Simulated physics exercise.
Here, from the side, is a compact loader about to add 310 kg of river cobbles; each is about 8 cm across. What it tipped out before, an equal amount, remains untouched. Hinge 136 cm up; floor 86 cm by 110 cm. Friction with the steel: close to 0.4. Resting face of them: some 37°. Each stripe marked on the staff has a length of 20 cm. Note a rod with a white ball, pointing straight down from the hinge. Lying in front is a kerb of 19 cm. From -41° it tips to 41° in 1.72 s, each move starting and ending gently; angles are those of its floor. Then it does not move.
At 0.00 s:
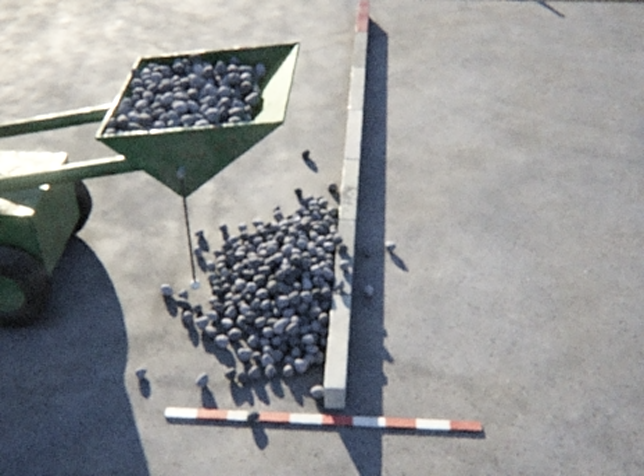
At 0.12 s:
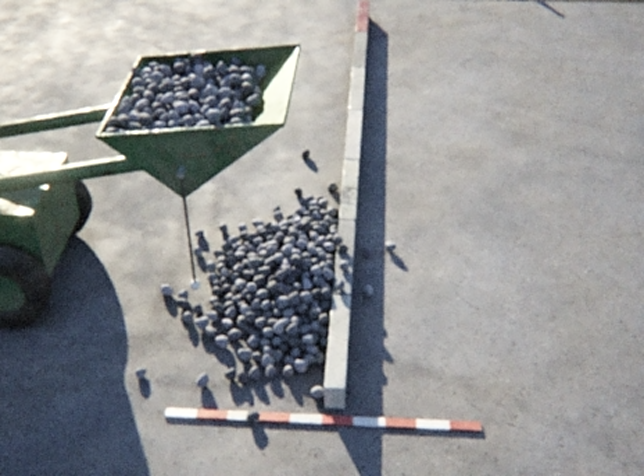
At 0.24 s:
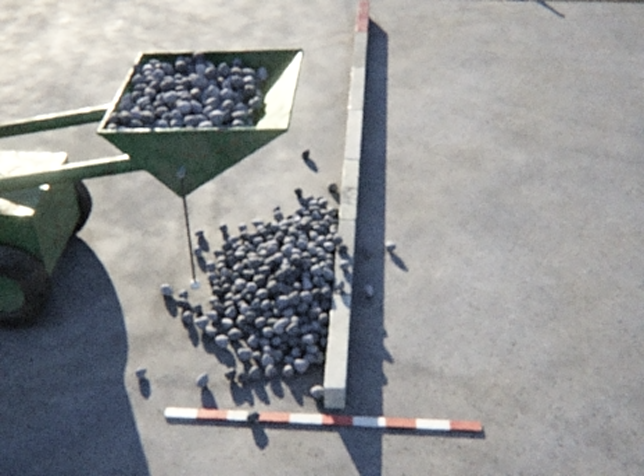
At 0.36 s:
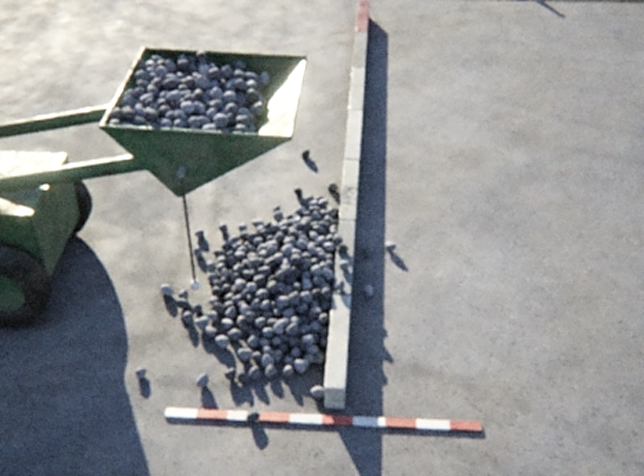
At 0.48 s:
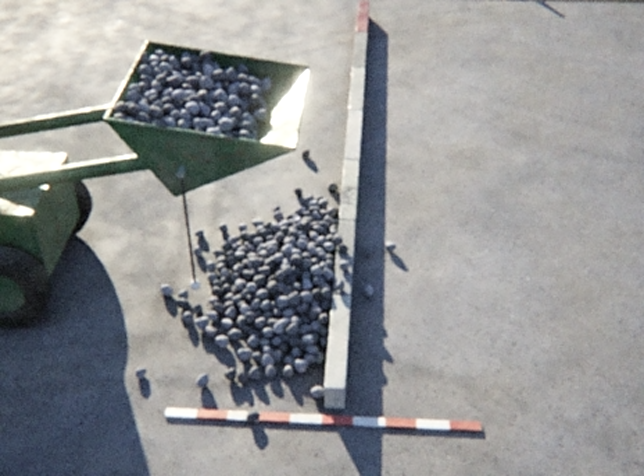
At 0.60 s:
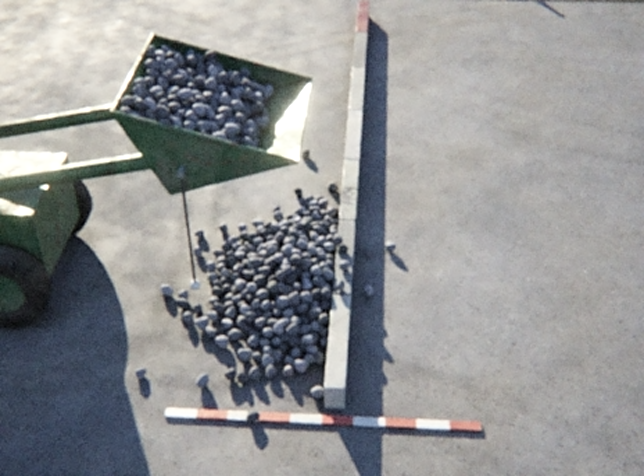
A green loader's bucket full of grey stones slowly tilted forward, its back edge rising and its right lip dipping slightly, while the stones piled on the ground against the kerb lay still.
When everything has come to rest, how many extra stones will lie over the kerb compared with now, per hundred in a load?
About 45 per hundred.
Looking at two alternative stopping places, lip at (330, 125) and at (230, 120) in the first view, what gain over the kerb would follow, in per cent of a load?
First place: Roughly 90 %; second place: Roughly 5 %.
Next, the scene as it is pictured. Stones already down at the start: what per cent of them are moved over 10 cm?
I'd put it at about 5 per cent.
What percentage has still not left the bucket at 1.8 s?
Estimate: 25 % remaining inside, roughly.
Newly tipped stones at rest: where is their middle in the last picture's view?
(340, 277).
After 1.3 s the floor is at 28°; in per cent of one load, 98 in the bucket, 101 on this side of the kerb, 1 over the kerb; the foremost stones are at (353, 270).
After 1.8 s the floor is at 41°; in per cent of one load, 27 in the bucket, 166 on this side of the kerb, 6 over the kerb; the foremost stones are at (380, 291).
After 2.2 s the floor is at 41°; in per cent of one load, 0 in the bucket, 171 on this side of the kerb, 29 over the kerb; the foremost stones are at (456, 299).
After 4.7 s the floor is at 41°; in per cent of one load, 0 in the bucket, 154 on this side of the kerb, 46 over the kerb; the foremost stones are at (537, 293). Net gain over the kerb, 45.
